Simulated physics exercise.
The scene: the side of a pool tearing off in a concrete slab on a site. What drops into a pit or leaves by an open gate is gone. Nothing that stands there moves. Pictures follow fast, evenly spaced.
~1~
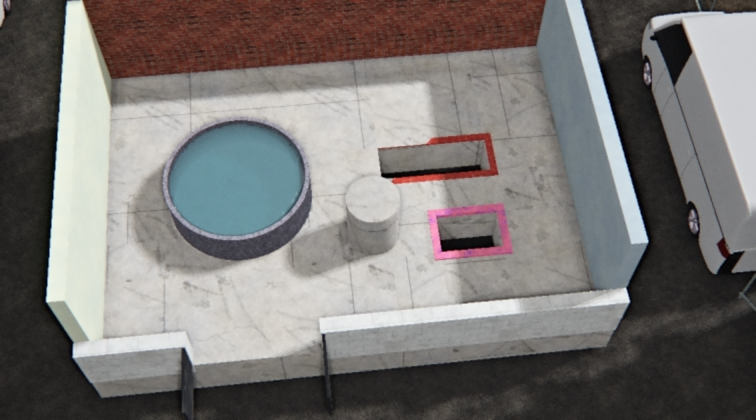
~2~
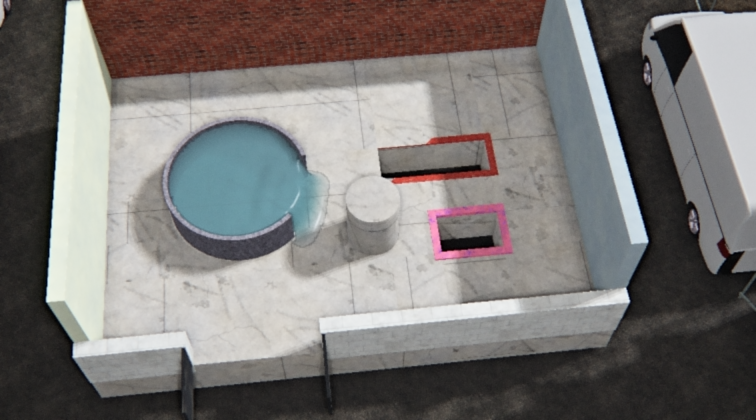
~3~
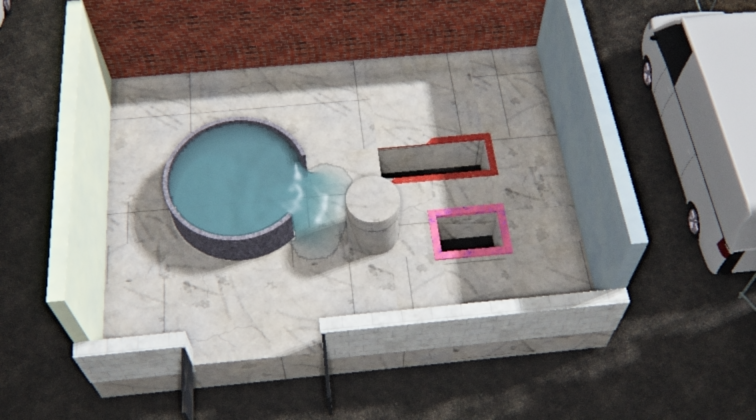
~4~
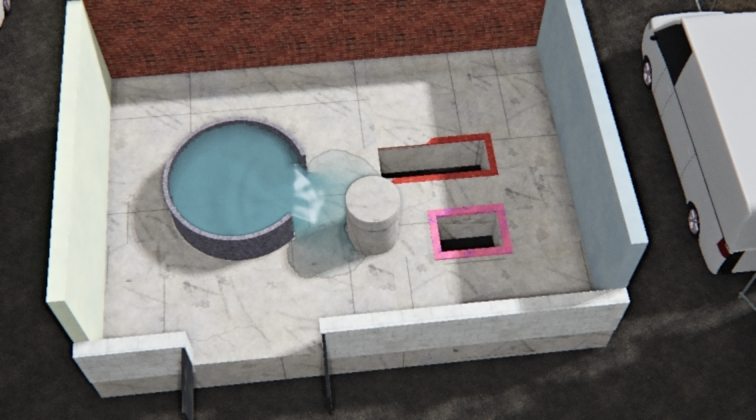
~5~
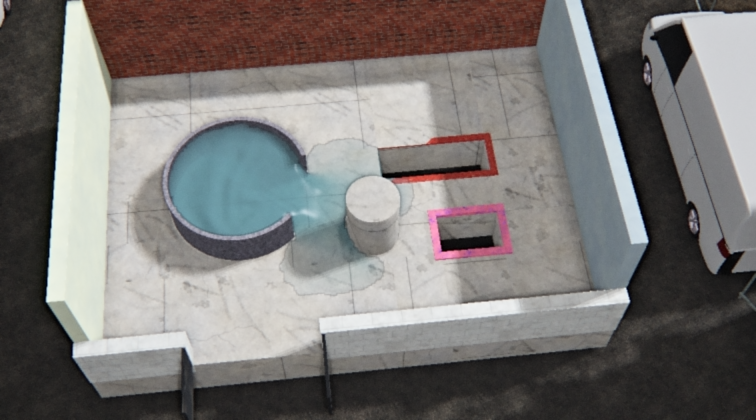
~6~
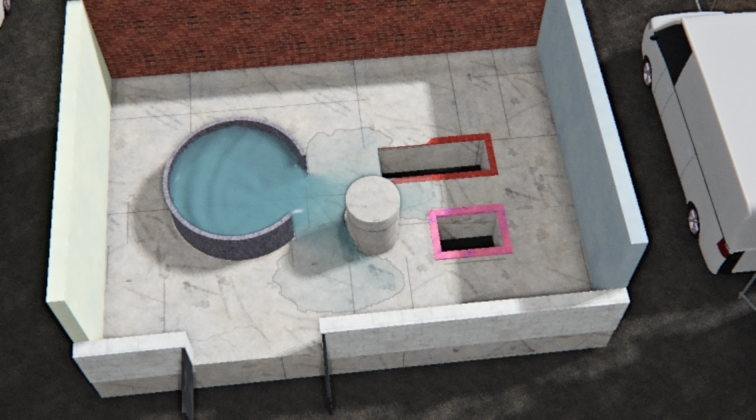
Water pours from the round pool's right side and spreads around a pale cylinder.
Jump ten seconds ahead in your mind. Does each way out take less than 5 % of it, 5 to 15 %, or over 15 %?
One by one: Gate: The middle band, red pit: The top band, pink pit: The bottom band.
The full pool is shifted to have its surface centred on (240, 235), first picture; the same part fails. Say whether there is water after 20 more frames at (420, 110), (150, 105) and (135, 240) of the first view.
So, first one stays dry, second one stays dry, third one stays dry.
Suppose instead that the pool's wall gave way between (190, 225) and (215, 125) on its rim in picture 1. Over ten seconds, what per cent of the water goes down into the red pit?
Red: 12 %.
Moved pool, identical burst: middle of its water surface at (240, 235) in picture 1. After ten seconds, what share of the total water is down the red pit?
Estimate for the red pit - some 20 in a hundred.
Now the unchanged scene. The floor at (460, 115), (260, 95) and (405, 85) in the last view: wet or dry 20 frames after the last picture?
Listed points: Unwetted / unwetted / inundated.
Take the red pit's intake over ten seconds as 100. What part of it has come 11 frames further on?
Estimated share: About 35 %.
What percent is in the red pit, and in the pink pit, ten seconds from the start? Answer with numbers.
Close to 36 per cent, and close to 4 per cent.
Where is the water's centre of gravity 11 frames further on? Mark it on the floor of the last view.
My reading is close to (300, 215).
A moment on, water covers 20 % of the floor; the gate 0 %, the red pit 4 %, the pink pit 0 %.
Next, water covers 30 % of the floor; the gate 1 %, the red pit 12 %, the pink pit 1 %.
Then, water covers 45 % of the floor; the gate 4 %, the red pit 20 %, the pink pit 1 %.
Later, water covers 50 % of the floor; the gate 7 %, the red pit 28 %, the pink pit 2 %.
In the end, water covers 60 % of the floor; the gate 10 %, the red pit 37 %, the pink pit 3 %.
